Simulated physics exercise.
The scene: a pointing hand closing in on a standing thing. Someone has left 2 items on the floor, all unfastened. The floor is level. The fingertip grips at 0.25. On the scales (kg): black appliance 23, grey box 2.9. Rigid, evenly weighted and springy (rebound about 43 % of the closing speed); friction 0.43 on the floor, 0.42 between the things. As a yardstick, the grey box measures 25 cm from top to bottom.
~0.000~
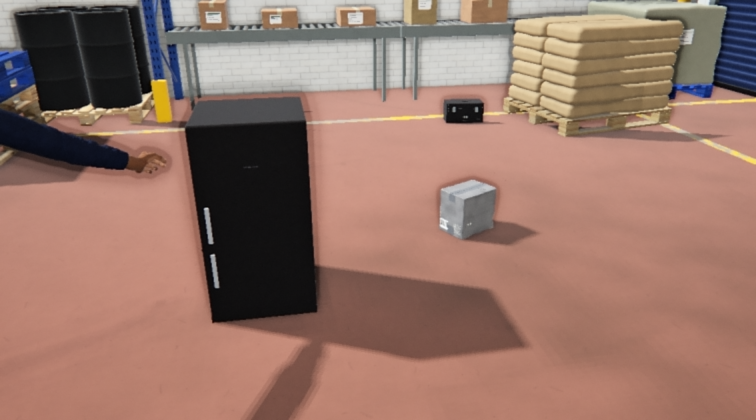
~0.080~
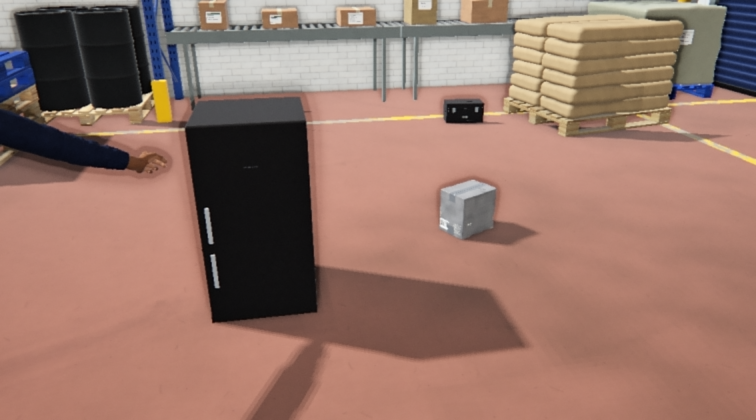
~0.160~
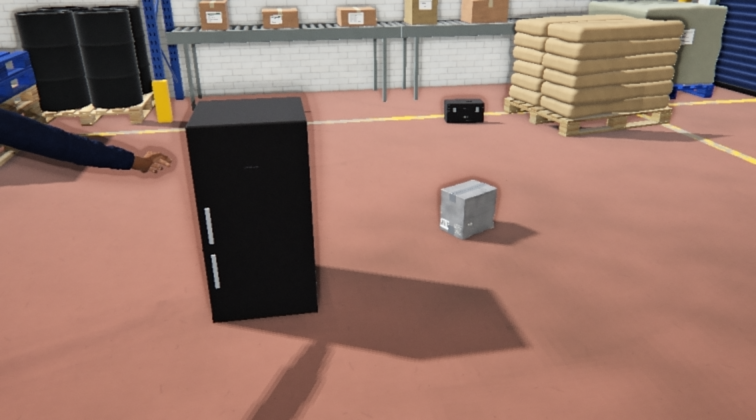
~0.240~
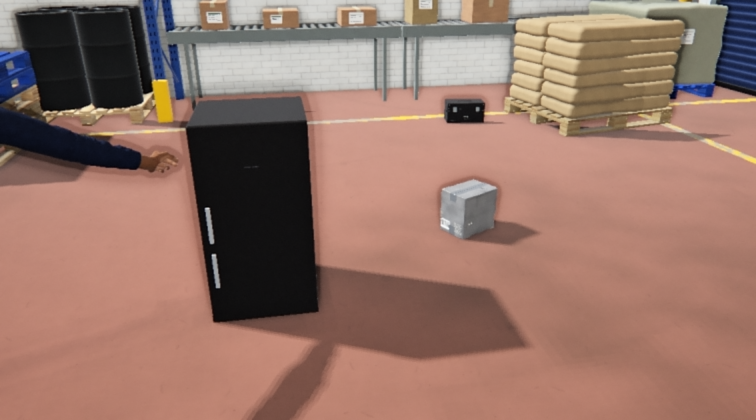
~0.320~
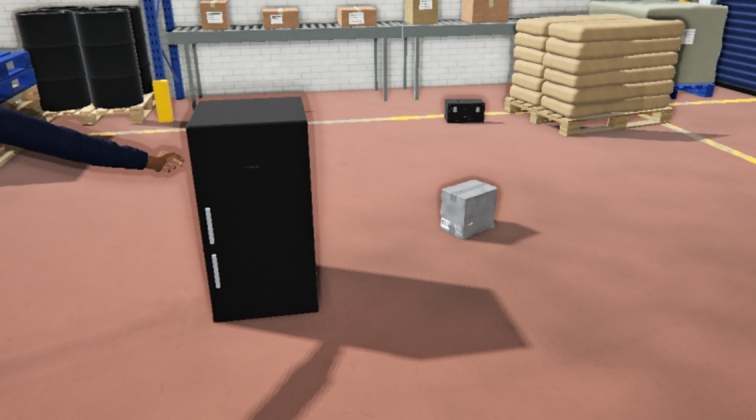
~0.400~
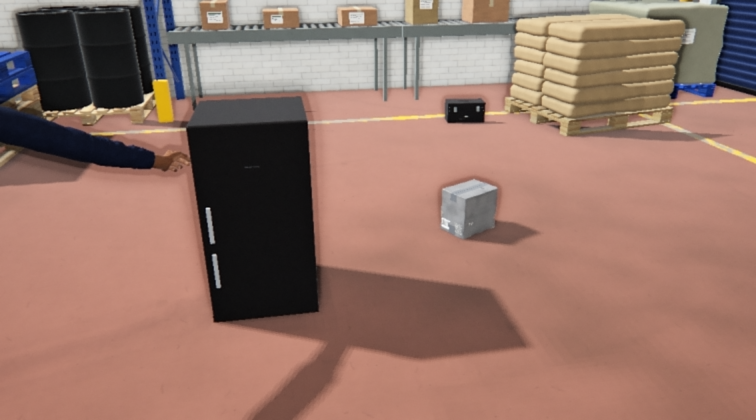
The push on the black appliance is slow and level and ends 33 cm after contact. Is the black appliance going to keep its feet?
The black appliance falls over.
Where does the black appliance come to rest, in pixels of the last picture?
Near (427, 234).
Around 1.30 s, hand has come 37 cm; black appliance at 23° to upright near (301, 192).
Around 2.00 s, hand has come 46 cm; black appliance at 62° to upright near (371, 204).
Finally (2.9 s), on their side or leaning hard on the floor, black appliance; grey box still in place (within 14 cm). Final places as that camera would see them, black appliance near (427, 234).
